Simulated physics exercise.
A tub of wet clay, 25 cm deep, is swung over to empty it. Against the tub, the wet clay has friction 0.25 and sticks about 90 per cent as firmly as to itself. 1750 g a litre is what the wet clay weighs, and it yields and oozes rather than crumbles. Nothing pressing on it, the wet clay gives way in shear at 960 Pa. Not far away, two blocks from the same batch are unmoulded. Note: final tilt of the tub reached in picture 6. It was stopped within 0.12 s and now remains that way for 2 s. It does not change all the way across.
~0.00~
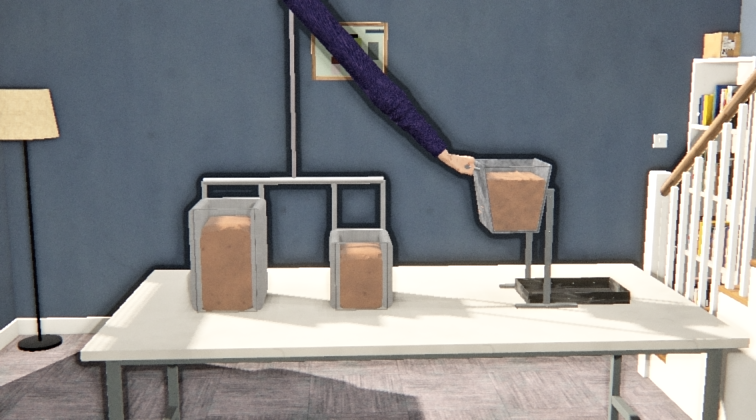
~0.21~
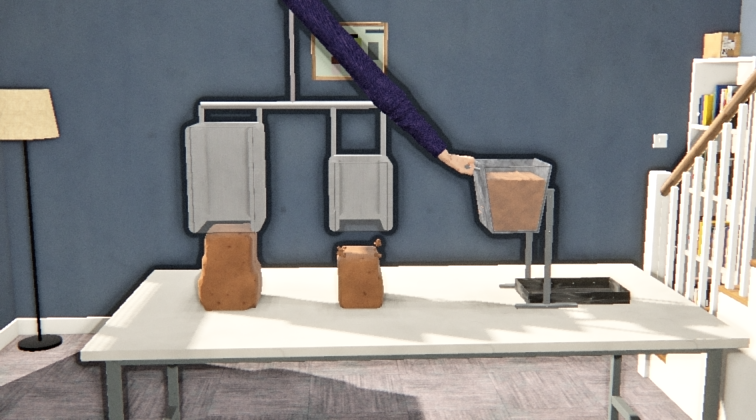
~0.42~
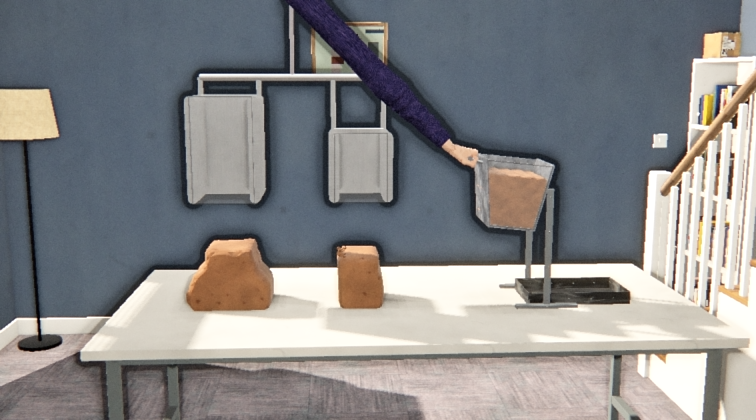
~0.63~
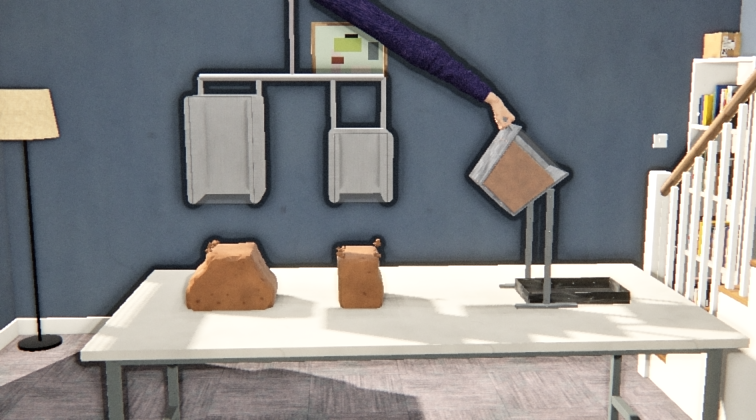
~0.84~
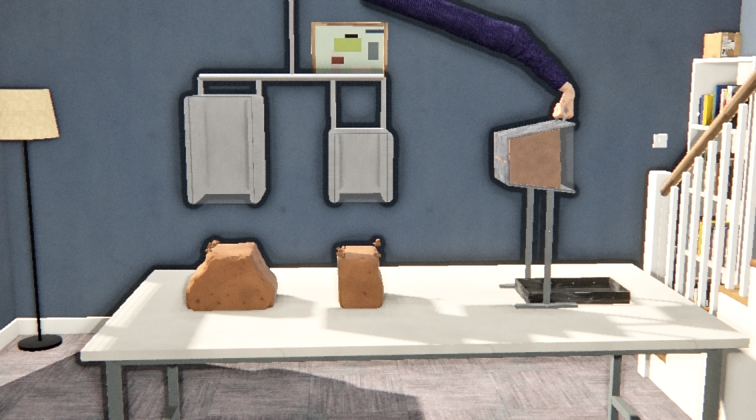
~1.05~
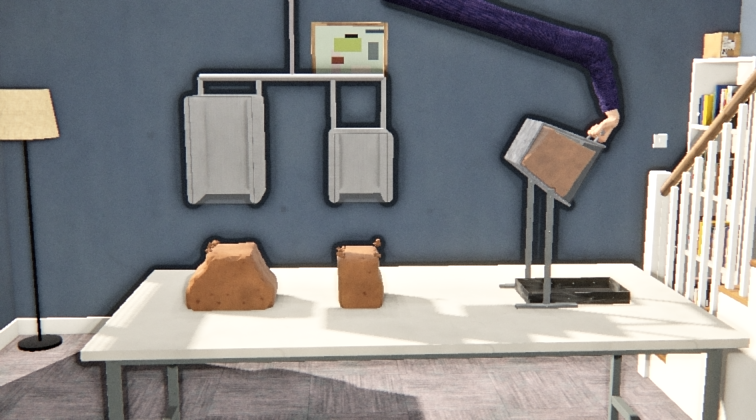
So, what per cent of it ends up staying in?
Expect roughly 0 %.
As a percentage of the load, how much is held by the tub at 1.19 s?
I'd put it close to 70 %.
By 1.19 s, the tub is at 119 degrees and holds 68 %.
By 1.36 s, the tub is at 119 degrees and holds 0 %.
By 1.53 s, the tub is at 119 degrees and holds 0 %.
By 1.70 s, the tub is at 119 degrees and holds 0 %.
By 3.05 s, at the end, the tub is at 119 degrees and holds 0 %.
